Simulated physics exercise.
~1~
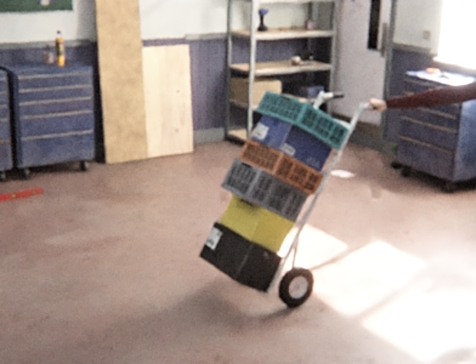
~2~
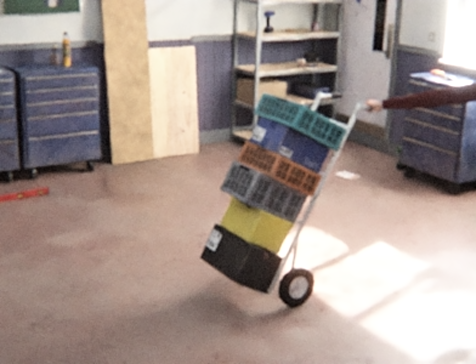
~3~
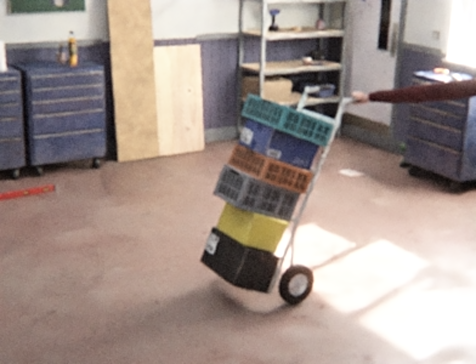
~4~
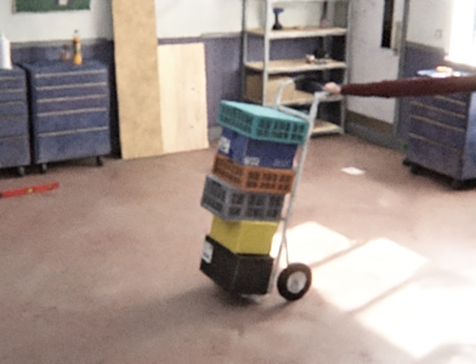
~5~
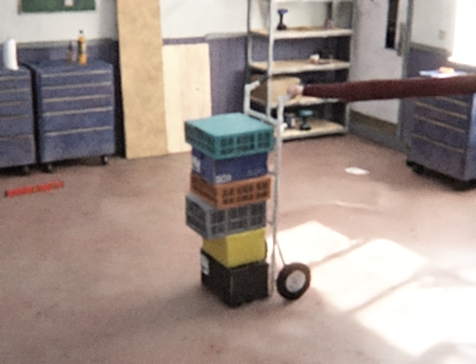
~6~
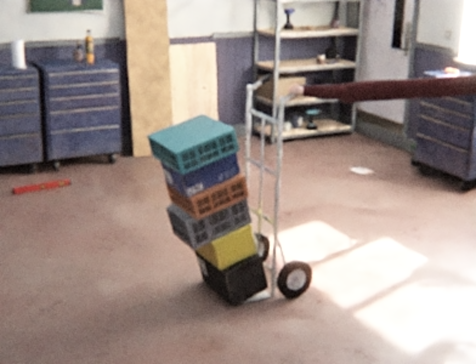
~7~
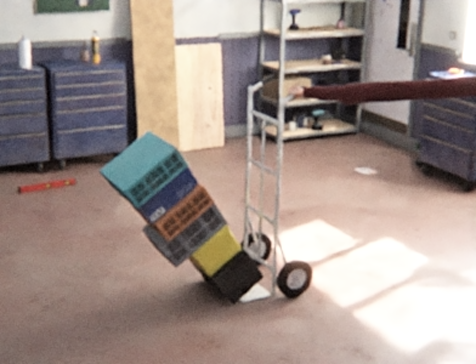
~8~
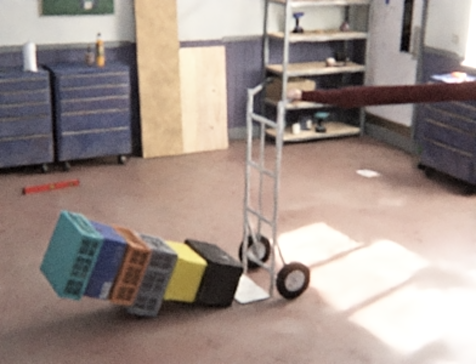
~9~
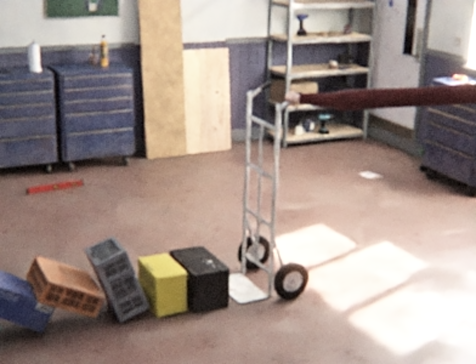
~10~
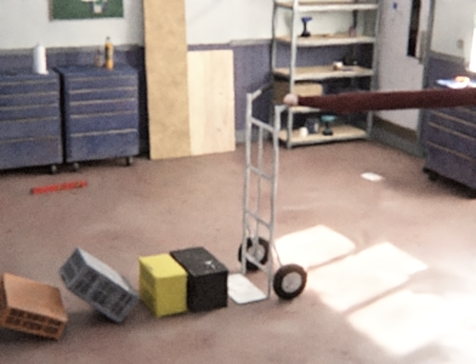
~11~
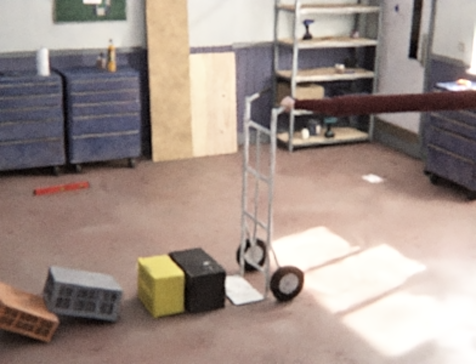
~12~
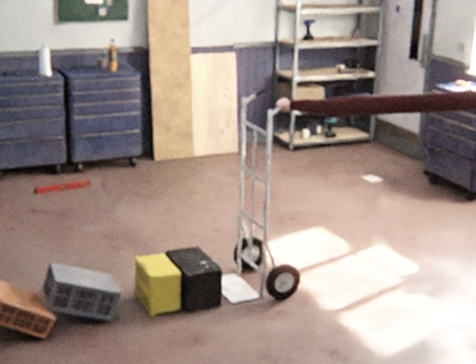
We see a hand tip a hand truck of stacked colourful crates and boxes upright in a workshop; the stack topples left and scatters across the floor, ending with the yellow and black boxes beside the empty truck, grey and orange crates farther left, and the others out of view.
